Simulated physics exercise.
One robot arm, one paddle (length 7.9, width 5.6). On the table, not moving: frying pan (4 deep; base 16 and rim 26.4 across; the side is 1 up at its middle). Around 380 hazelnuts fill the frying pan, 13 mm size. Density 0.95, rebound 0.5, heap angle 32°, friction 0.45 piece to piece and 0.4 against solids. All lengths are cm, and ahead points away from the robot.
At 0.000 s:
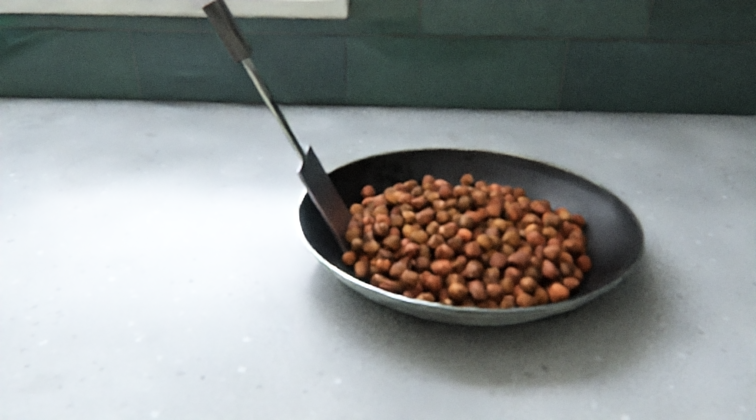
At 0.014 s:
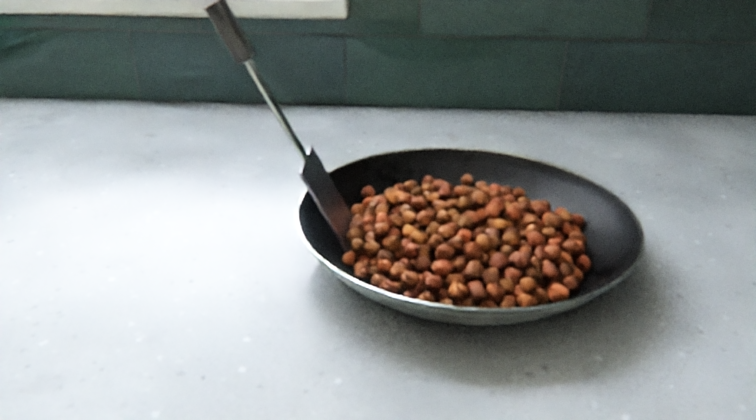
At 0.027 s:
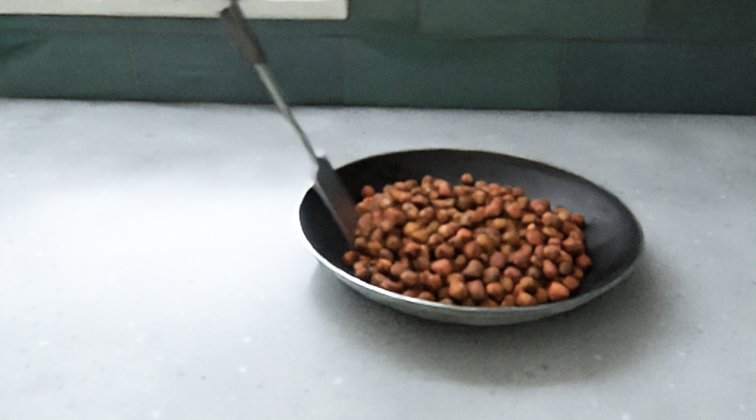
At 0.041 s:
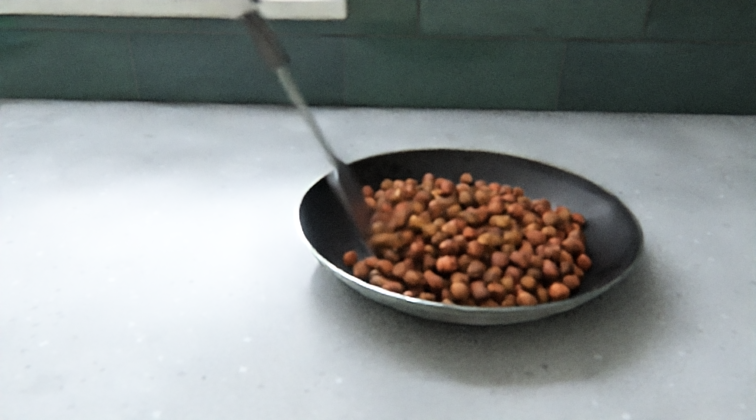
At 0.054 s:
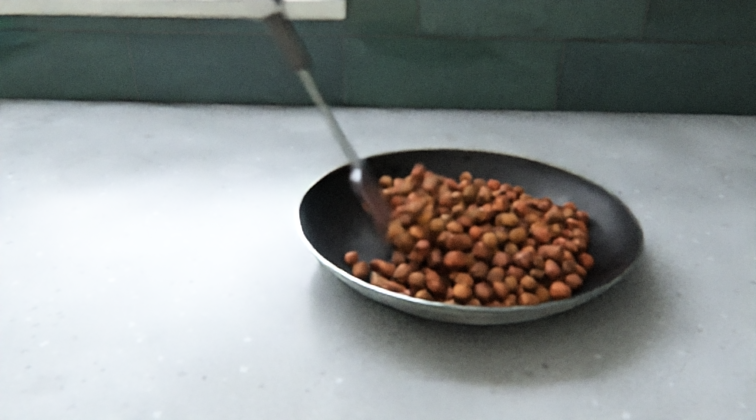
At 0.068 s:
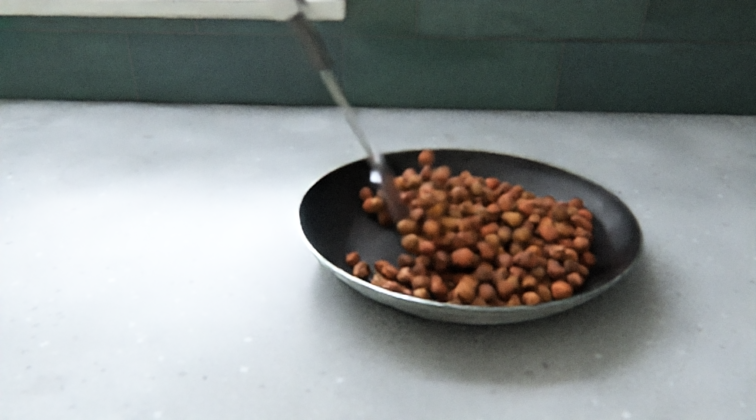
A paddle resting at the left side of a dark frying pan full of hazelnuts slid rightward through them, pushing the heap up and baring part of the pan behind it, while the pan stayed still.
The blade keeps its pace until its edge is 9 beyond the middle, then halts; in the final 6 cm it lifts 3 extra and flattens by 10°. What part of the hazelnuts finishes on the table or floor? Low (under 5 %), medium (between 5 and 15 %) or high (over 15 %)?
Share on the table or floor: High (over 15 %).
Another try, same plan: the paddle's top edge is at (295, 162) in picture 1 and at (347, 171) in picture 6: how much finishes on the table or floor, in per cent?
Some 20 per cent.
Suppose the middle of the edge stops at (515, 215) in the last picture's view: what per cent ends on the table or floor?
Some 15 per cent.
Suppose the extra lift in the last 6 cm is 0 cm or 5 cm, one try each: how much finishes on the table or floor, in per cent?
Some 20 and 20 per cent.
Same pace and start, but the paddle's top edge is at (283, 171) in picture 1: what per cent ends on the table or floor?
Some 25 per cent.
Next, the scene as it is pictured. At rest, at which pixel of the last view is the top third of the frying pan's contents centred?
At about (541, 245).
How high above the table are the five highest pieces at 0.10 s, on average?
Roughly 7 cm.
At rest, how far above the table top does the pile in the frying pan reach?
About 4.5 cm.
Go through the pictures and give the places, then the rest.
Paddle top edge at (303, 158), sloping 63°; upper third of the load around (459, 224), from x 350 to 585, top at y 180; 377 in the frying pan, in the first frame.
Paddle top edge at (305, 158), sloping 63°; upper third of the load around (458, 224), from x 350 to 585, top at y 180, in the second frame.
Paddle top edge at (316, 161), sloping 63°; upper third of the load around (457, 223), from x 350 to 585, top at y 180, in the third frame.
Paddle top edge at (335, 165), sloping 63°; upper third of the load around (449, 220), from x 350 to 585, top at y 180, in the fourth frame.
Paddle top edge at (356, 166), sloping 63°; upper third of the load around (452, 217), from x 350 to 585, top at y 175, in the fifth frame.
Paddle top edge at (377, 167), sloping 63°; upper third of the load around (459, 216), from x 355 to 590, top at y 160; 377 in the frying pan, in the sixth frame.
After 0.10 s, sloping 63°, highest piece 9 above the table; 377 in the frying pan.
After 0.13 s, sloping 60°, highest piece 10 above the table; 376 in the frying pan, 1 on the blade or in flight.
After 0.35 s, sloping 53°, highest piece 15 above the table; 291 in the frying pan, 50 on the table or floor, 36 on the blade or in flight.
After 1.40 s, sloping 53°, highest piece 4 above the table; 291 in the frying pan, 86 on the table or floor.
At rest, 291 in the frying pan, 86 on the table or floor. That is 23 % on the table or floor.
